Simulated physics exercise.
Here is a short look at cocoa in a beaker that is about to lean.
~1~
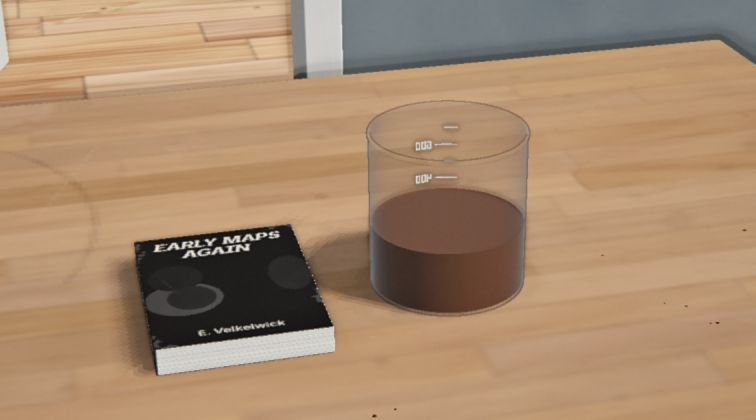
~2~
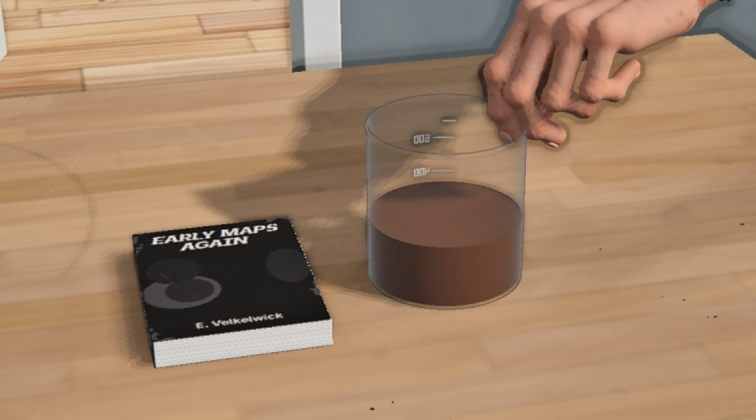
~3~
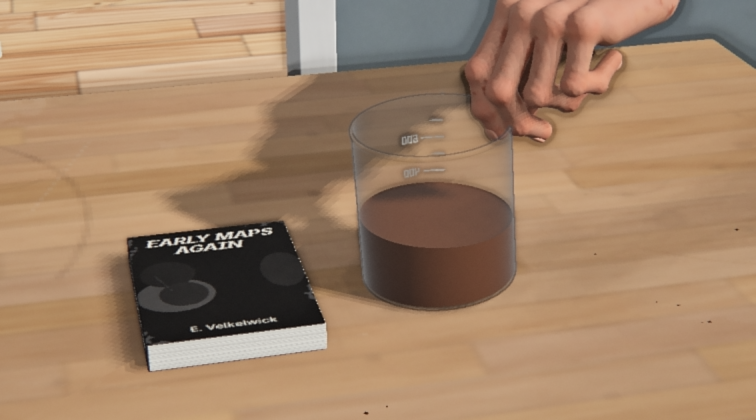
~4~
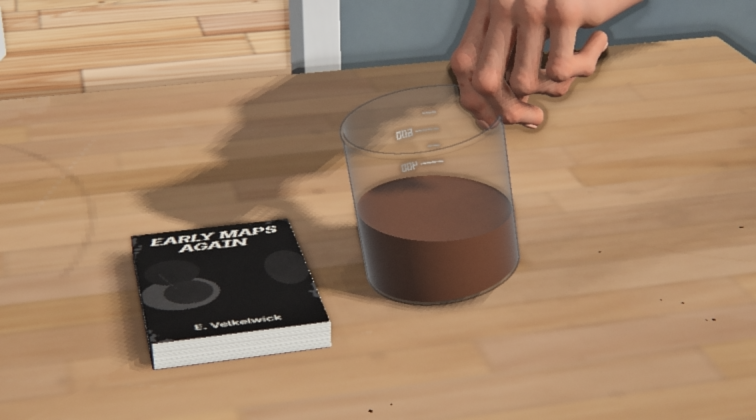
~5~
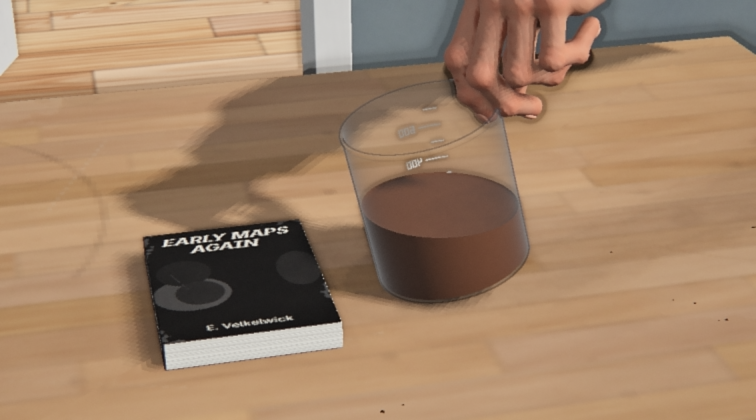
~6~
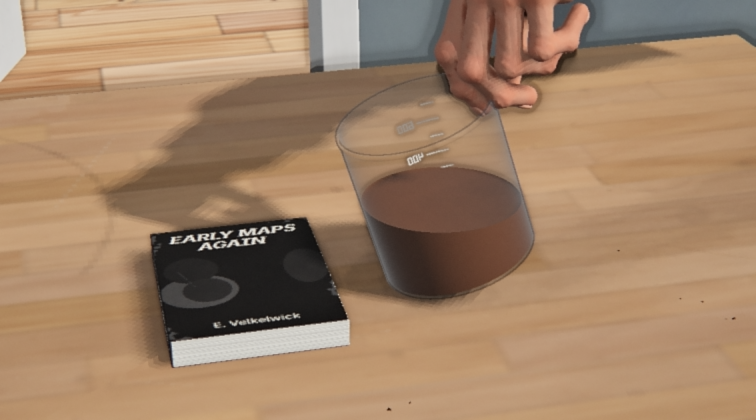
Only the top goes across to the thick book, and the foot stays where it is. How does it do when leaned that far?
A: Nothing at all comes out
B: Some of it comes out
Option B: Some of it comes out.
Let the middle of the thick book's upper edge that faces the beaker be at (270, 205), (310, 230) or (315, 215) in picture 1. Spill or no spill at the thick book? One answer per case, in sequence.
First try contents stay put, second contents stay put, third contents stay put.
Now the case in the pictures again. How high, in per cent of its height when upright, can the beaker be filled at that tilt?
Limit: Approx. 20 in a hundred.
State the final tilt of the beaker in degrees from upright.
65 degrees.
A moment on, the beaker leans by about 40°; all is still inside.
Further on, the beaker leans by about 60°; a puddle lies under it; nearly all of the cocoa is inside.
When it is over, the beaker leans by about 65°, against the thick book; a puddle lies under it; about two thirds of the cocoa is inside.
